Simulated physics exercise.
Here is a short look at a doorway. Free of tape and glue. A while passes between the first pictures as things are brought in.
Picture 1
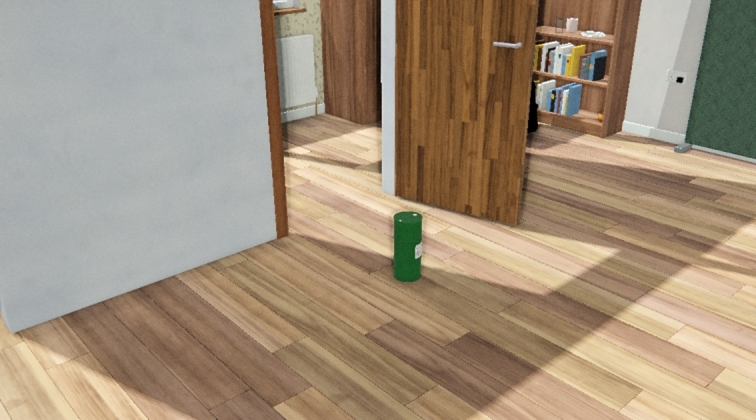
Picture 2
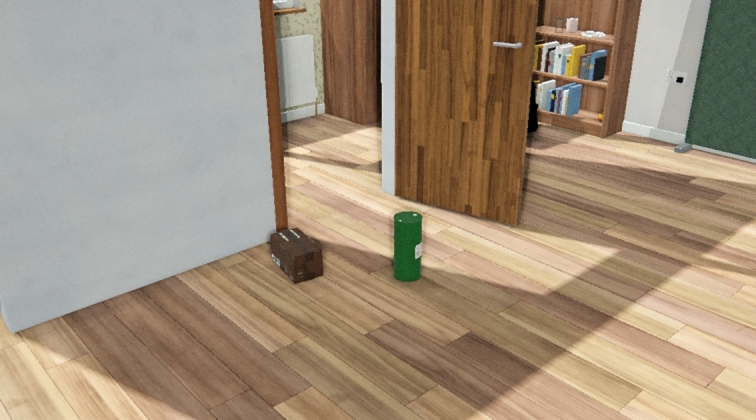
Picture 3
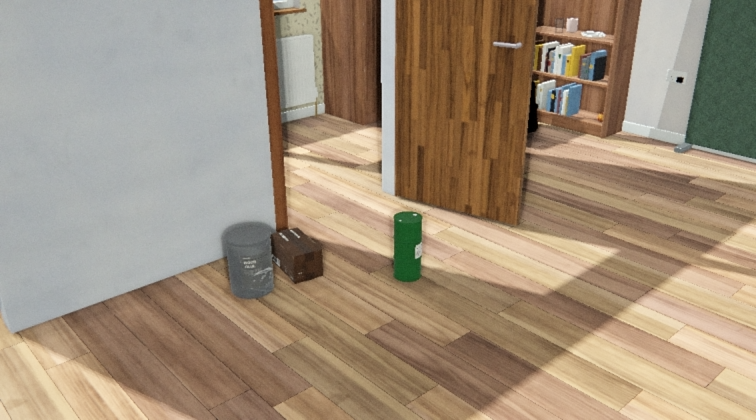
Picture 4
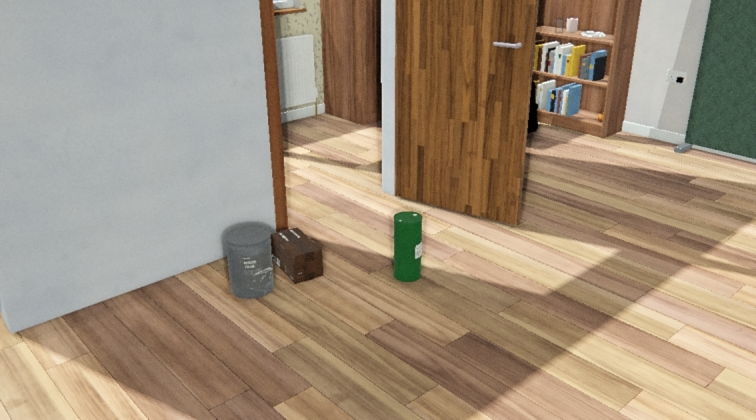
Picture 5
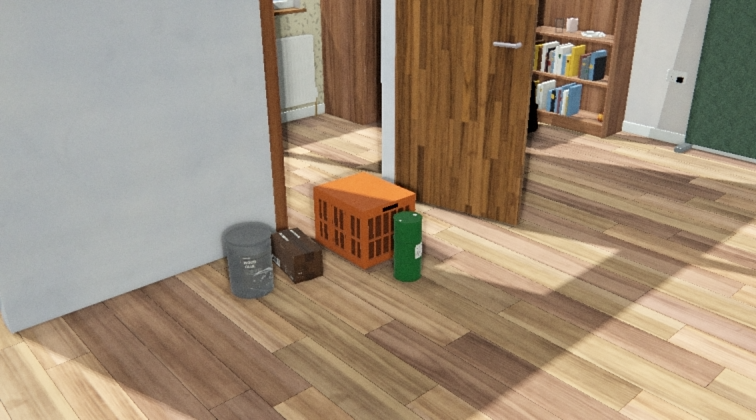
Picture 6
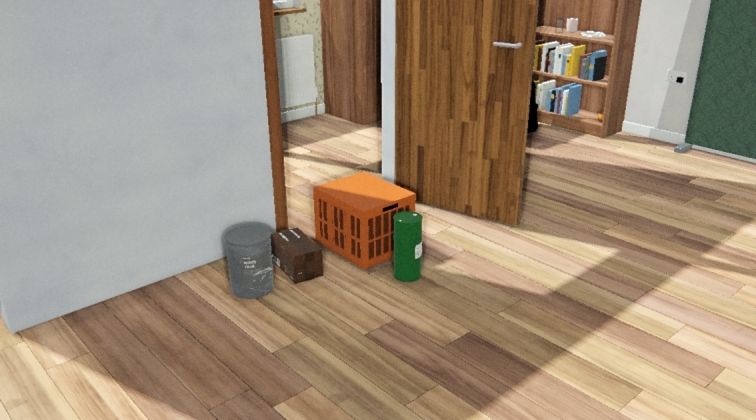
A green canister stands on a sunlit wood-plank floor before a wide-open wooden door, seen from a fixed, slightly raised view with bookshelves beyond. To its left, a brown parcel appears by the end of the pale wall, then a grey pail beside it, and later an orange slatted chest behind the canister. Otherwise nothing moves, and the door stays still.
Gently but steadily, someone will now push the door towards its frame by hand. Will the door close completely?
Sure enough, the door halts early here.
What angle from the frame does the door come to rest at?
Some 55°.
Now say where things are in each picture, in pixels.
Door wide open and still, in the first frame.
Door wide open and still; green canister (408, 247), in the second frame.
Door wide open and still; brown parcel (296, 255); green canister (408, 247), in the third frame.
Door wide open and still; grey pail (250, 262); brown parcel (296, 255), in the fourth frame.
Door wide open and still; green canister (408, 247); grey pail (250, 262), in the fifth frame.
Door wide open and still; orange chest (364, 218); brown parcel (296, 255), in the sixth frame.
Then, 0.40 s after the last picture, door 92° open.
Then, 0.60 s after the last picture, door 78° open.
Then, 0.70 s after the last picture, door 69° open.
Then, 0.90 s after the last picture, door 55° open.
At rest, door 55° open; all 4 in place. Seen from the same camera at the end, orange chest near (361, 218).
